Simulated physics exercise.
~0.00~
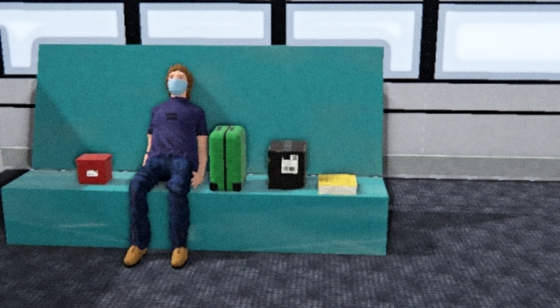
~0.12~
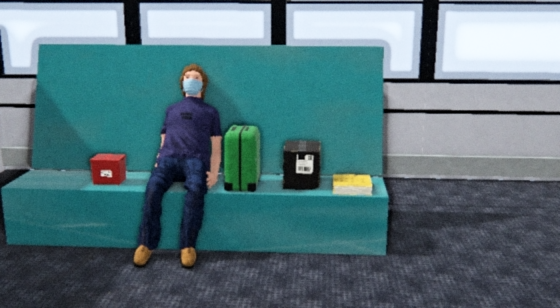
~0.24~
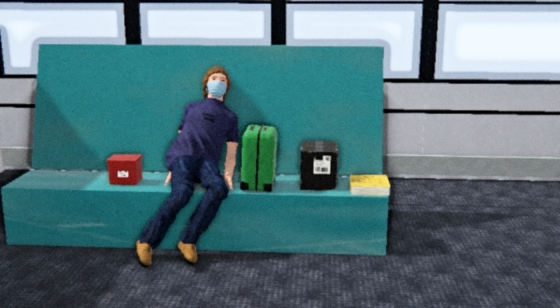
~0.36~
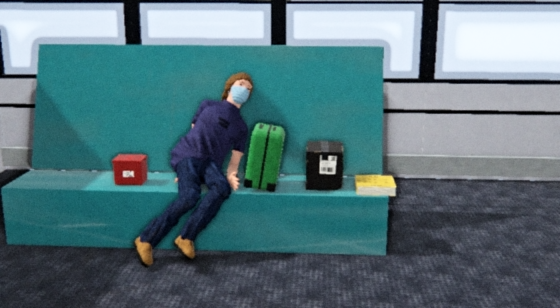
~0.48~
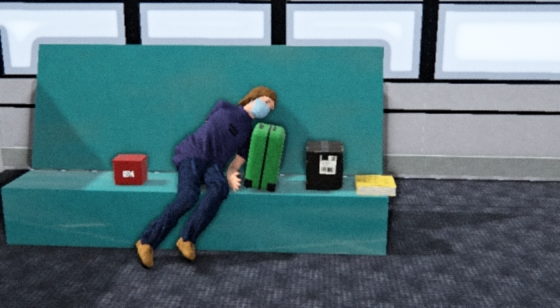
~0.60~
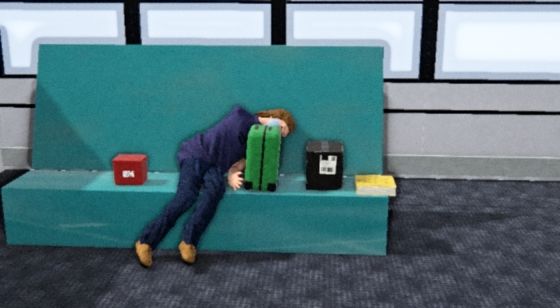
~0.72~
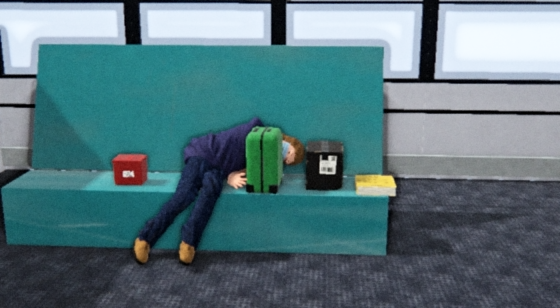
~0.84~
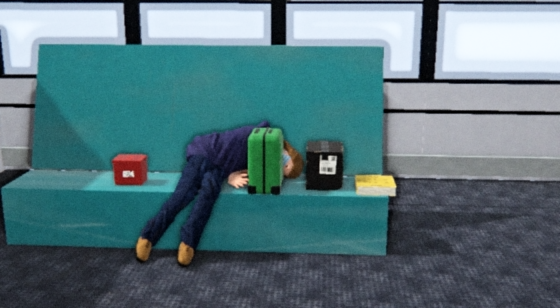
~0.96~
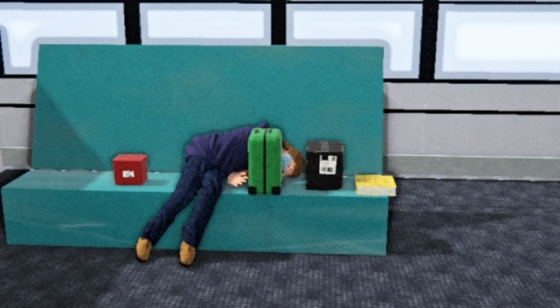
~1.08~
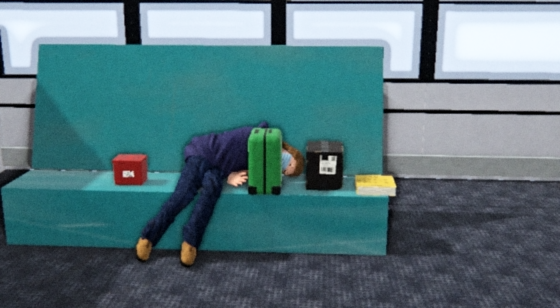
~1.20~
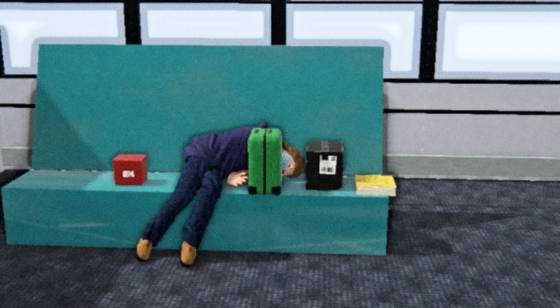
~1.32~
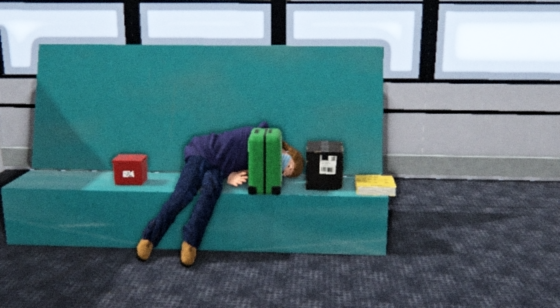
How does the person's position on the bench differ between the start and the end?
At the start the person sits upright toward the left part of the bench, while at the end the person is farther right and lower, slumped over sideways with the head behind the green case.
